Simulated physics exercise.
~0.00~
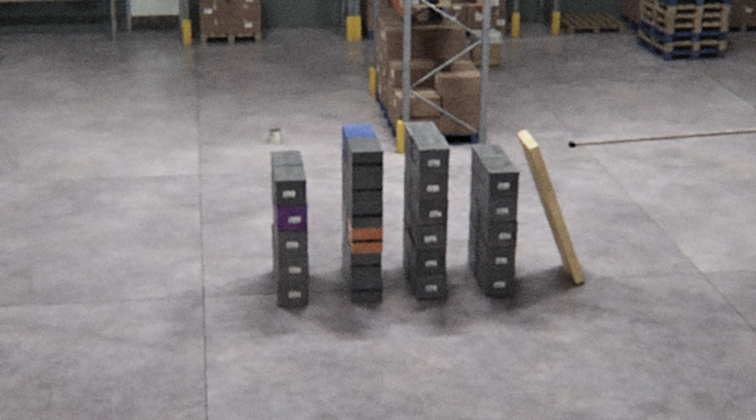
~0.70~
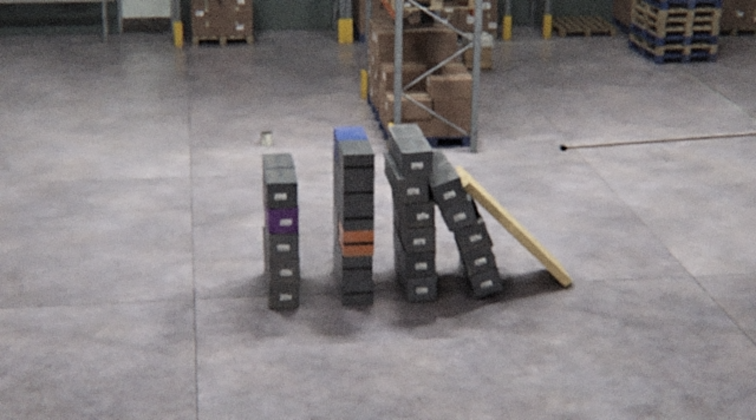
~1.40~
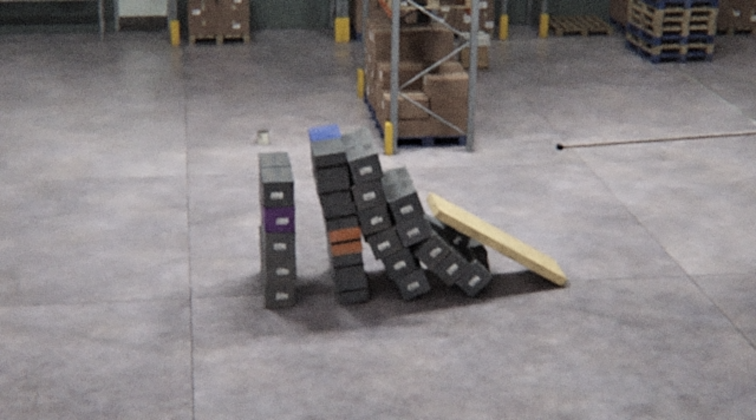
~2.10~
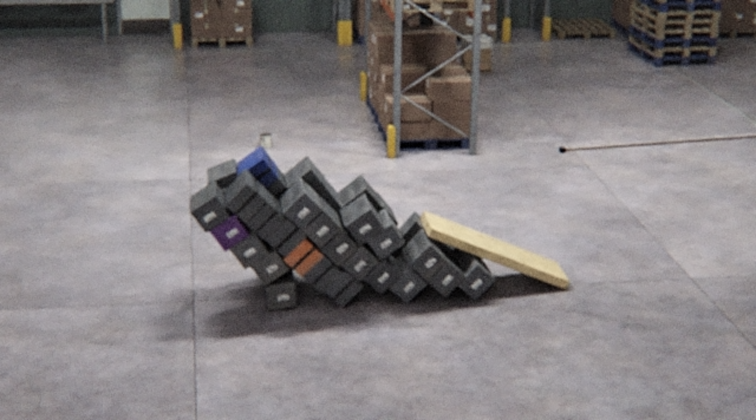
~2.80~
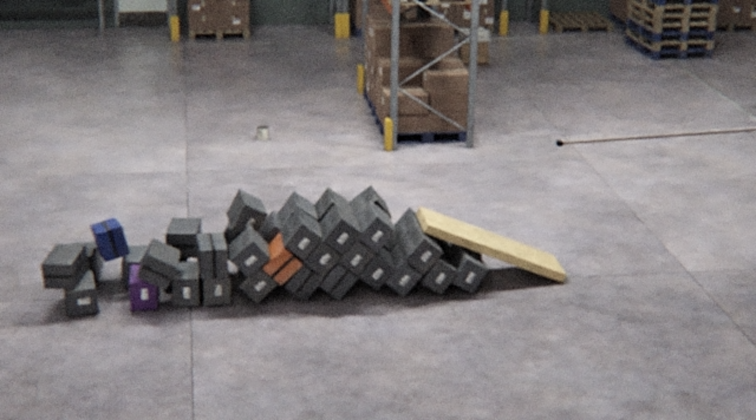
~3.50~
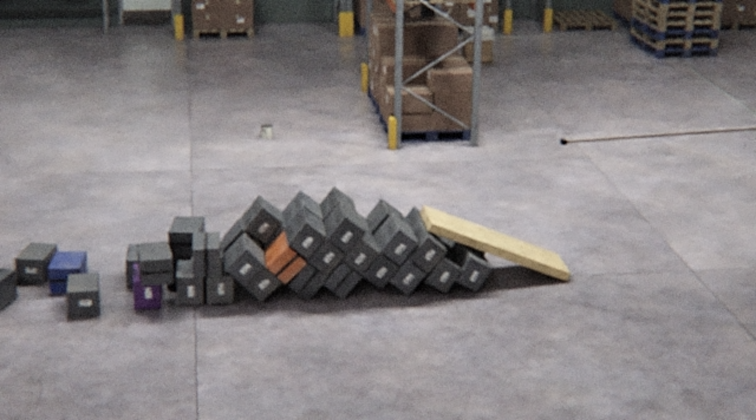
On a warehouse floor, a leaning yellow board tipped left into a row of stacked dark totes, and the columns toppled leftward one after another until all lay in a jumbled heap, the orange one tilted among them and the blue one flung far left.
